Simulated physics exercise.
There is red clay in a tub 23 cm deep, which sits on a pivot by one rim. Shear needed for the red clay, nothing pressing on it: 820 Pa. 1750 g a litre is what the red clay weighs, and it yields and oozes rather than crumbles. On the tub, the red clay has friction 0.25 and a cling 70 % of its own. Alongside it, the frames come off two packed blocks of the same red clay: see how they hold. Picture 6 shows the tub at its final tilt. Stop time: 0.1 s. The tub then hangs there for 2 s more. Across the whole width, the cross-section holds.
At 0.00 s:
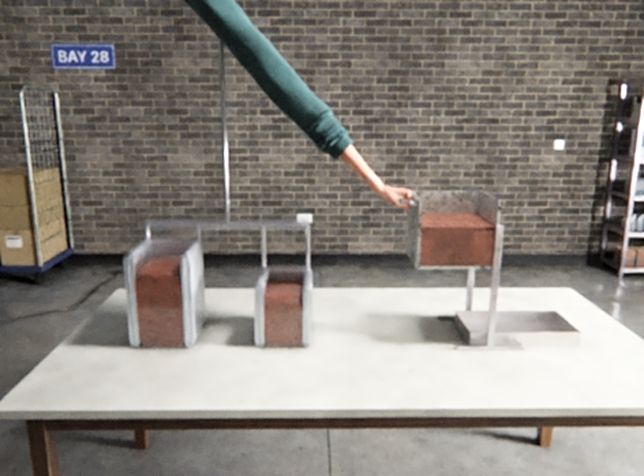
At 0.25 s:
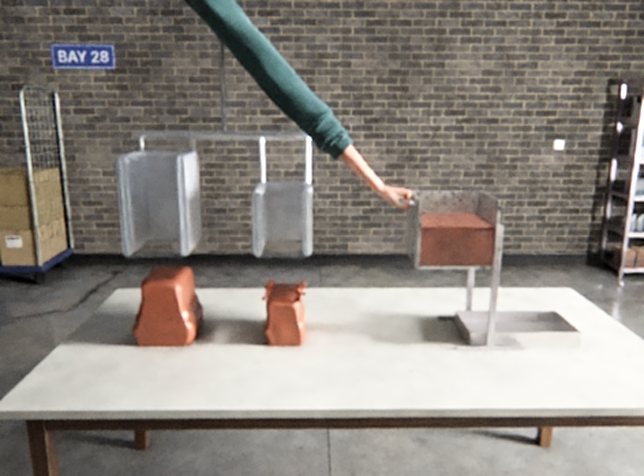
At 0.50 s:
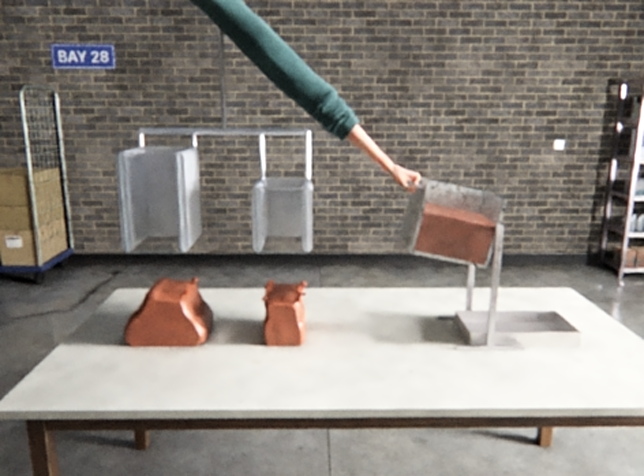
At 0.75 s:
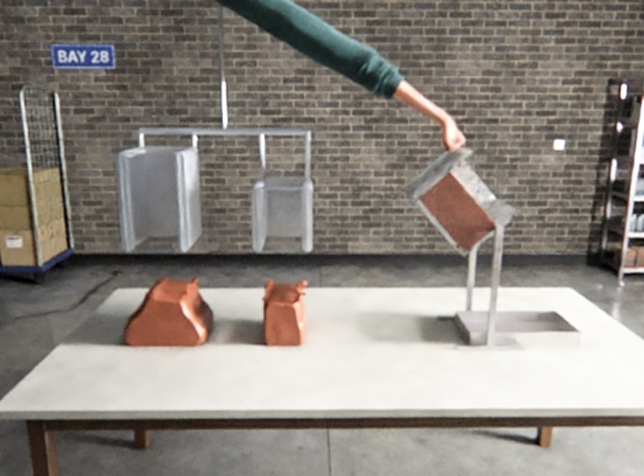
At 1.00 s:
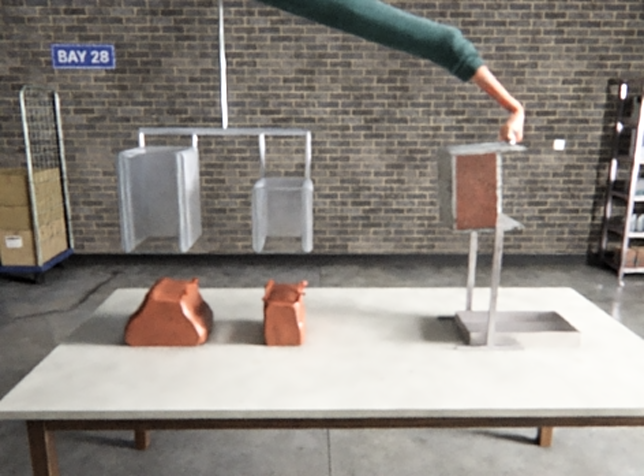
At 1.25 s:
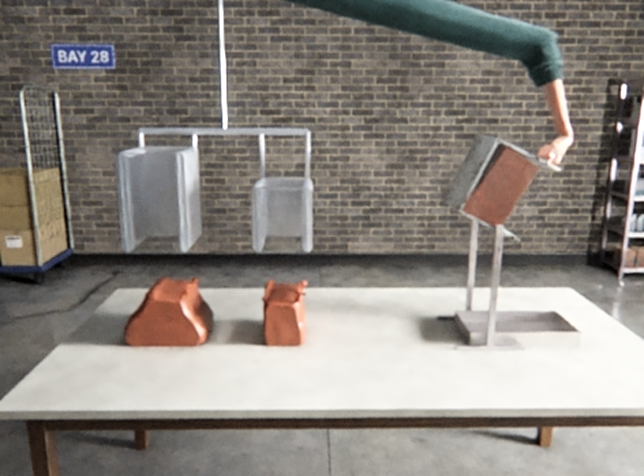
A green-sleeved arm grips a grey tub of red clay above a pale table in a brick-walled storage bay, seen from the front by a still camera. Two grey casings enclose red clay blocks at left, while the tub sits on a stand at right. The casings rise, the larger left block slumps and widens, the smaller keeps its height, and the hand swings the tub clockwise past upright, the clay still inside.
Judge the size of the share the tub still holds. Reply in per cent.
Some 11 per cent.
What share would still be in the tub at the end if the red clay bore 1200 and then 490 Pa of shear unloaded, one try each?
Expect about 16 in a hundred, then about 12 in a hundred.
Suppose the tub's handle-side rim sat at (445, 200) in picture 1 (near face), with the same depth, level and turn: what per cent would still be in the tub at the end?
In that case close to 12 %.
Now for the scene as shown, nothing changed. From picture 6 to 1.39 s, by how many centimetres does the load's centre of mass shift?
It has gone close to 9 cm.
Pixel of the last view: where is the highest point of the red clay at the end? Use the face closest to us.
Looking at the last picture, I'd put it at about (474, 199).
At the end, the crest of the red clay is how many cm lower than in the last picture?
17 cm.
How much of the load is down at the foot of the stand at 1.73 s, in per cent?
65 per cent.
After 1.39 s, the tub is at 115 degrees and holds 87 %.
After 1.56 s, the tub is at 115 degrees and holds 35 %.
After 1.73 s, the tub is at 115 degrees and holds 33 %.
After 1.90 s, the tub is at 115 degrees and holds 31 %.
After 3.25 s, at the end, the tub is at 115 degrees and holds 11 %.
